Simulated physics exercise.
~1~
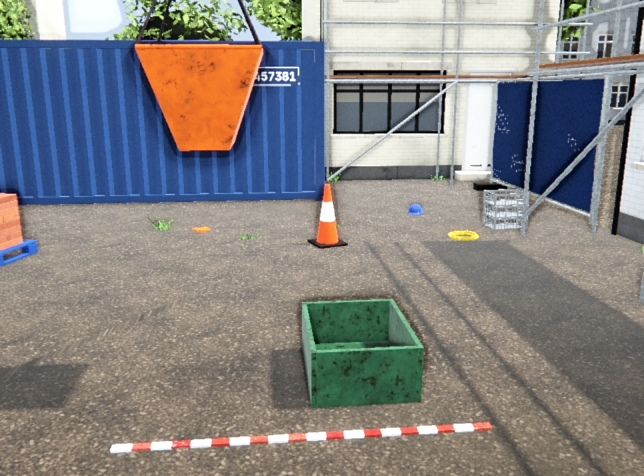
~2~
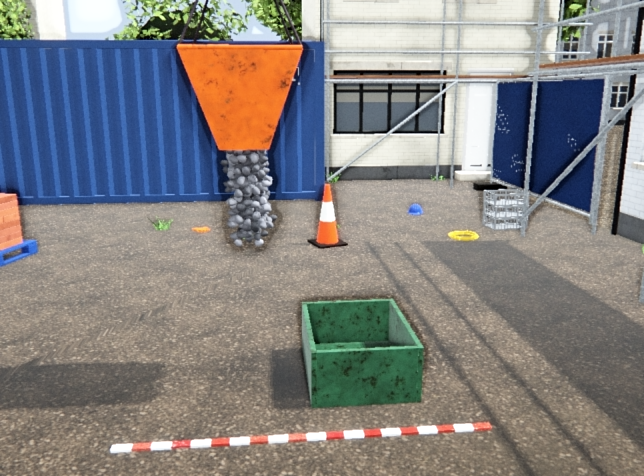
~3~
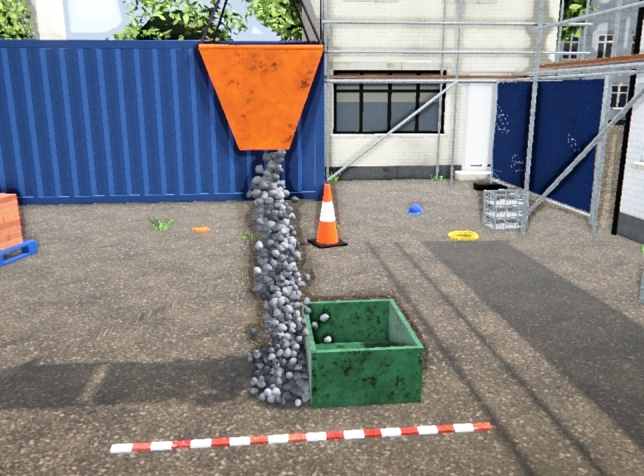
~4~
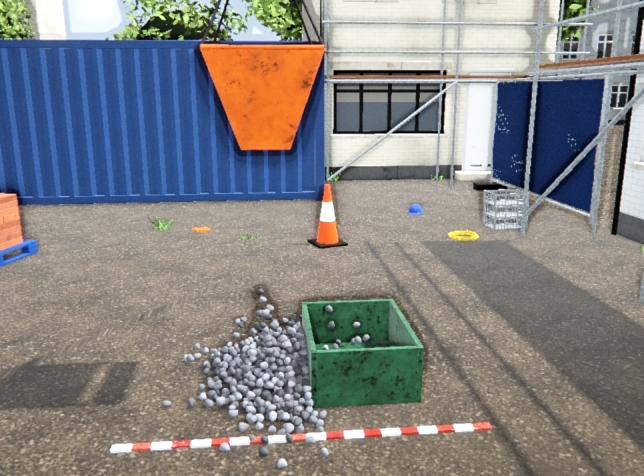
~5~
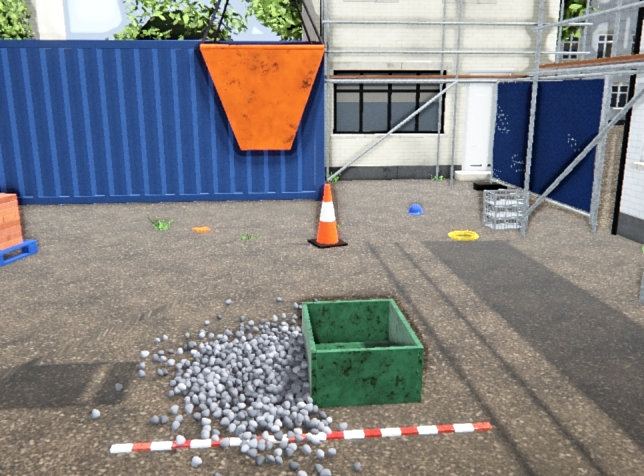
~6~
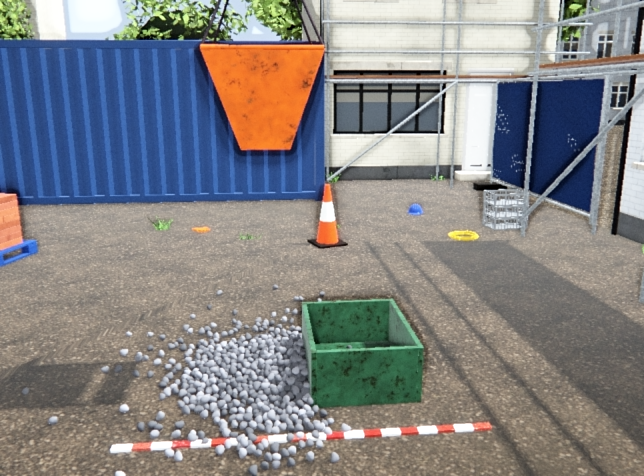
An orange hopper moves right and drops grey stones, nearly all landing left of the green bin.
